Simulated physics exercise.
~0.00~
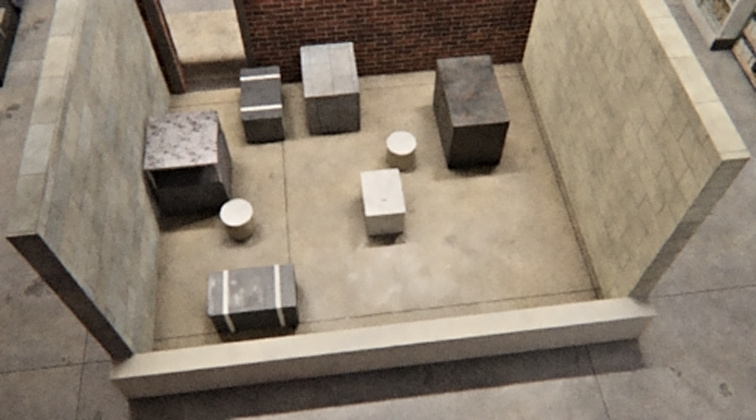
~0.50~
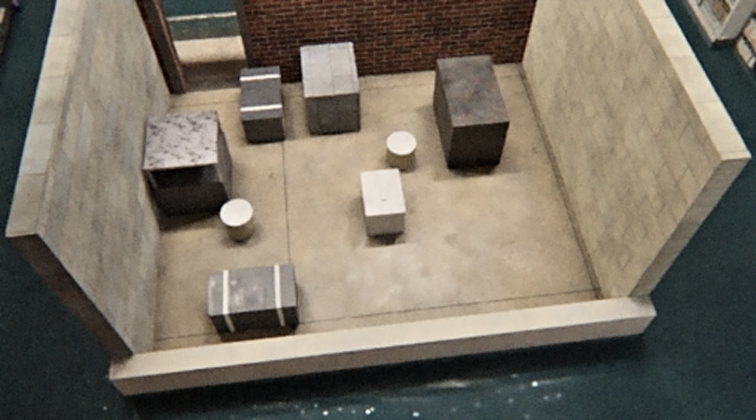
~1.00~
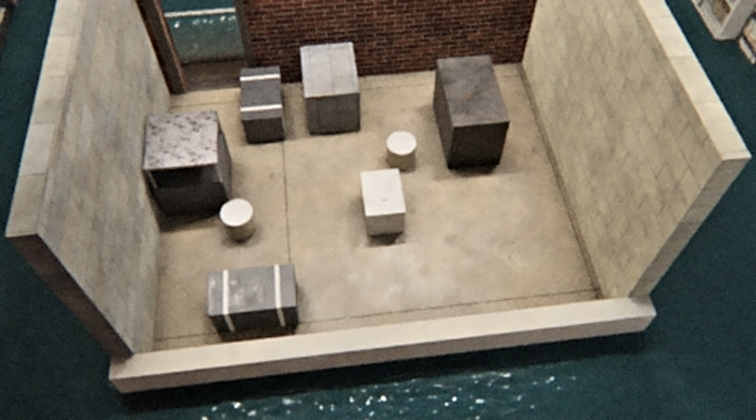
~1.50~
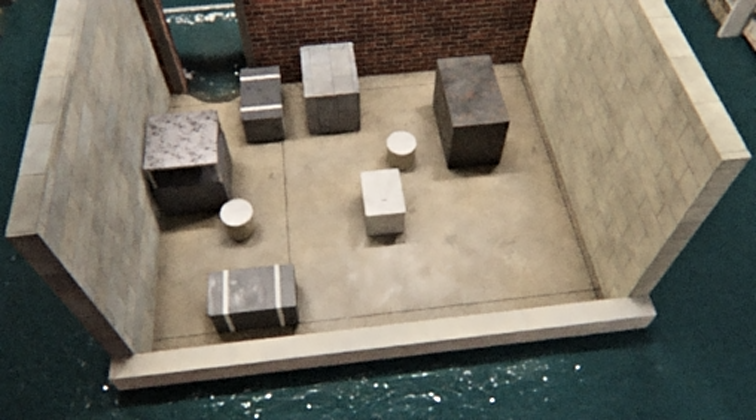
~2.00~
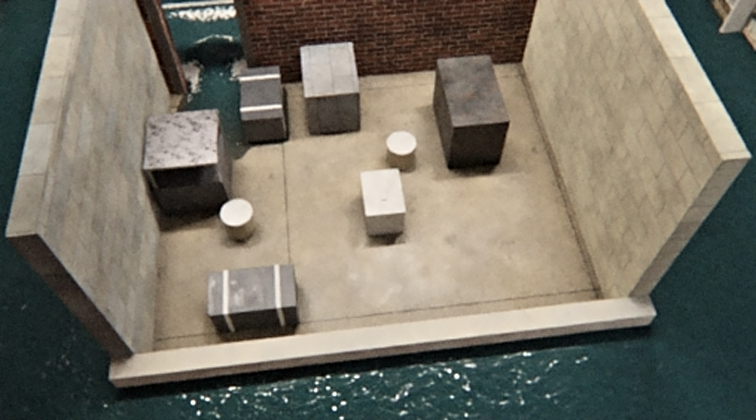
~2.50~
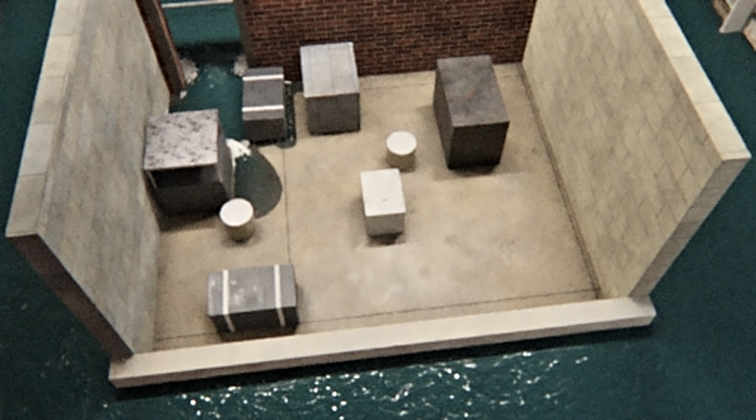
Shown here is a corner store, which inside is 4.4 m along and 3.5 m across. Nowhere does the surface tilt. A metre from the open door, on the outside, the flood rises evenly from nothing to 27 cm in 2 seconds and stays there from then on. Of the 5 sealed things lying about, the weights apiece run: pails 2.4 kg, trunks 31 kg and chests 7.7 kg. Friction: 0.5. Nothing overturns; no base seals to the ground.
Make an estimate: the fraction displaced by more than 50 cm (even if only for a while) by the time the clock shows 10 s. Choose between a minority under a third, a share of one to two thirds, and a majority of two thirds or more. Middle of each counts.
A share of one to two thirds.
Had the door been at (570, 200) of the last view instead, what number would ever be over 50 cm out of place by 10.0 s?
In that case the number is 3.
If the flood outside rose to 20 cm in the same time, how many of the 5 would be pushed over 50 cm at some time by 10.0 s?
You'd get 2 in that case.
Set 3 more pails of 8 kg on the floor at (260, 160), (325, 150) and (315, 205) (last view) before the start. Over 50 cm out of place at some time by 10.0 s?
Sequence: Above the line / below the line / above the line.
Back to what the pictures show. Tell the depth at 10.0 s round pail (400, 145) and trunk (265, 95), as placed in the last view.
I'd put it at 5 cm and 13 cm respectively.
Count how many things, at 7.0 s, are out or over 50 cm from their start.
I count 2.
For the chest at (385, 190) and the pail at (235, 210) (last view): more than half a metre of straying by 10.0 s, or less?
Taking them in order, the first is above the mark and the second is above the mark.
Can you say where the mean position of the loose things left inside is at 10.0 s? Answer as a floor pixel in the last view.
Centre of the remaining things: Roughly (335, 183).
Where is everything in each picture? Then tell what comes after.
In the first picture, a trunk at (261, 92), on the bottom; a pail at (402, 143) rests on the ground; water covers 0.0 m2; 0 of 5 have shifted.
In the second picture, a trunk at (261, 92) rests on the ground; a pail at (402, 143) rests on the ground; water covers 0.0 m2; 0 of 5 have shifted.
In the third picture, a trunk at (261, 92) rests on the ground; a pail at (402, 143), on the bottom; 0.0 m2 under water; 0 of 5 have shifted.
In the fourth picture, a trunk at (261, 92) rests on the ground; a pail at (402, 143) rests on the ground; water covers 0.1 m2; 0 of 5 have shifted.
In the fifth picture, a trunk at (261, 92) rests on the ground; a pail at (402, 143) rests on the ground; water covers 0.8 m2; 0 of 5 have shifted.
In the sixth picture, a trunk at (263, 93) rests on the ground; a pail at (402, 143) rests on the ground; water covers 1.5 m2; 0 of 5 have shifted.
After 3.5 s 0 of 5 are over 50 cm from their spots; 0 afloat.
After 4.5 s 2 of 5 are over 50 cm from their spots; 0 afloat.
After 7.0 s 2 of 5 are over 50 cm from their spots; 4 afloat.
After 10.0 s 2 of 5 are over 50 cm from their spots, and 2 have been at some point; 4 afloat.
